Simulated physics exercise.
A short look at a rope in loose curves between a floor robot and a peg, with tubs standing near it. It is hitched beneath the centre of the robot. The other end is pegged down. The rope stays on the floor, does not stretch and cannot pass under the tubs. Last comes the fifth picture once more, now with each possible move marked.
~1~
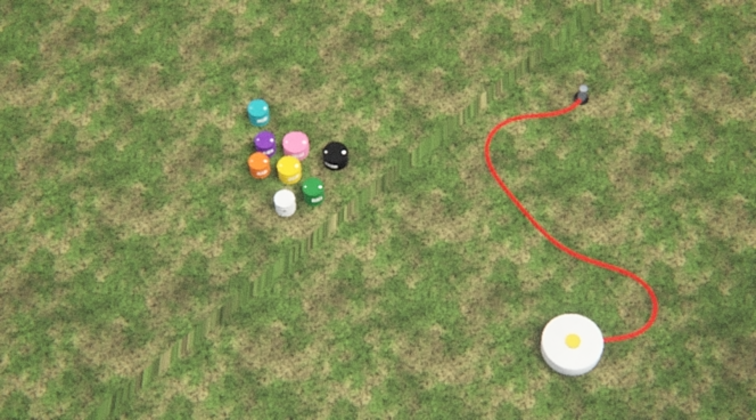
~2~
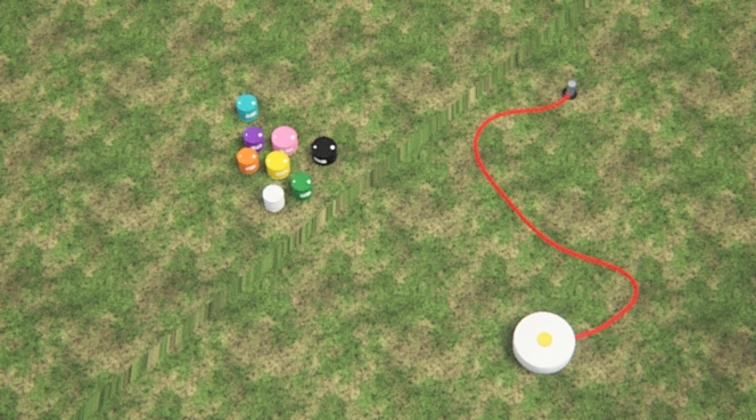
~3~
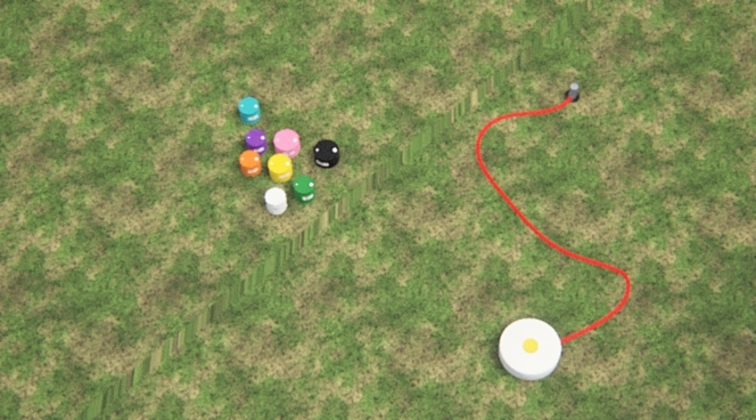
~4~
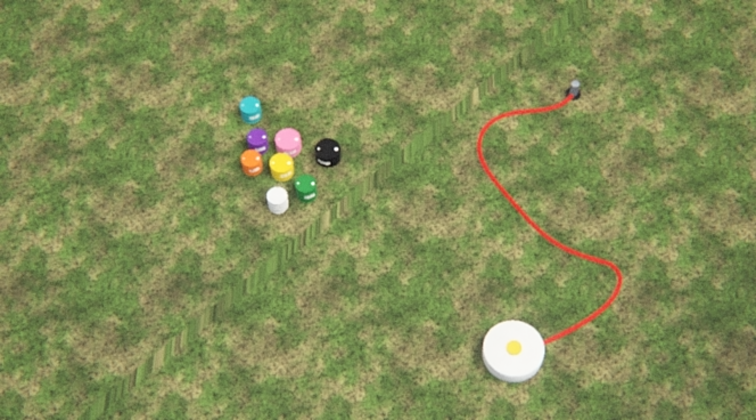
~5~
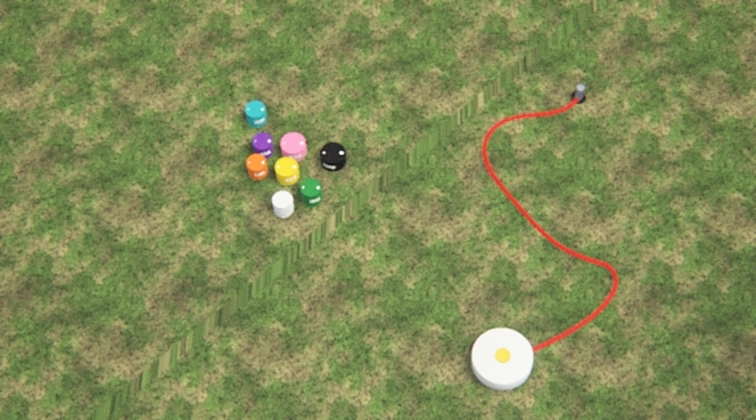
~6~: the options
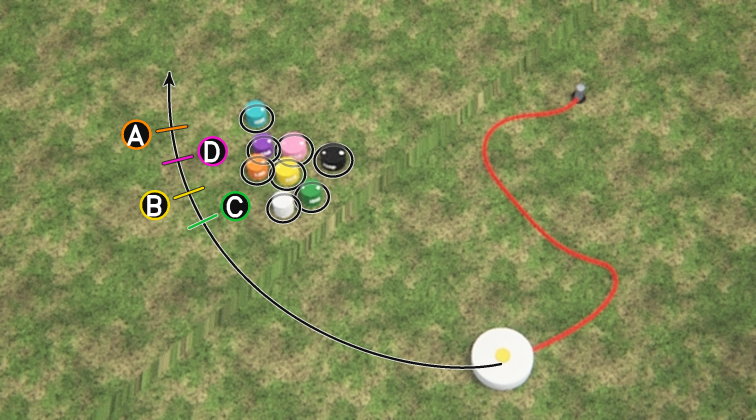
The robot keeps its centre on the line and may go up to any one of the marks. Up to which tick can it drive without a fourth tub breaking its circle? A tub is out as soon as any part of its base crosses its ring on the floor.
The limit holds up to A.
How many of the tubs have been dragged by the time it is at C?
By then, none.
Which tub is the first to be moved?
The white tub.
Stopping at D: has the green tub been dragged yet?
No.
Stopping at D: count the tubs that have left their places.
By then, none.
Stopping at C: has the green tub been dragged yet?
No.
On the marked copy, A at (172, 129); B at (189, 193); C at (203, 222); D at (178, 160); the route from (501, 364) via (246, 278) to (169, 73).
Taking A. A third of the way, robot (333, 333).
Two thirds of the way, robot (211, 233).
When it is over, robot (170, 123); white tub (287, 187); one over the rings.
As for the rest, B is within the limit but short; C is within the limit but short; D is within the limit but short.
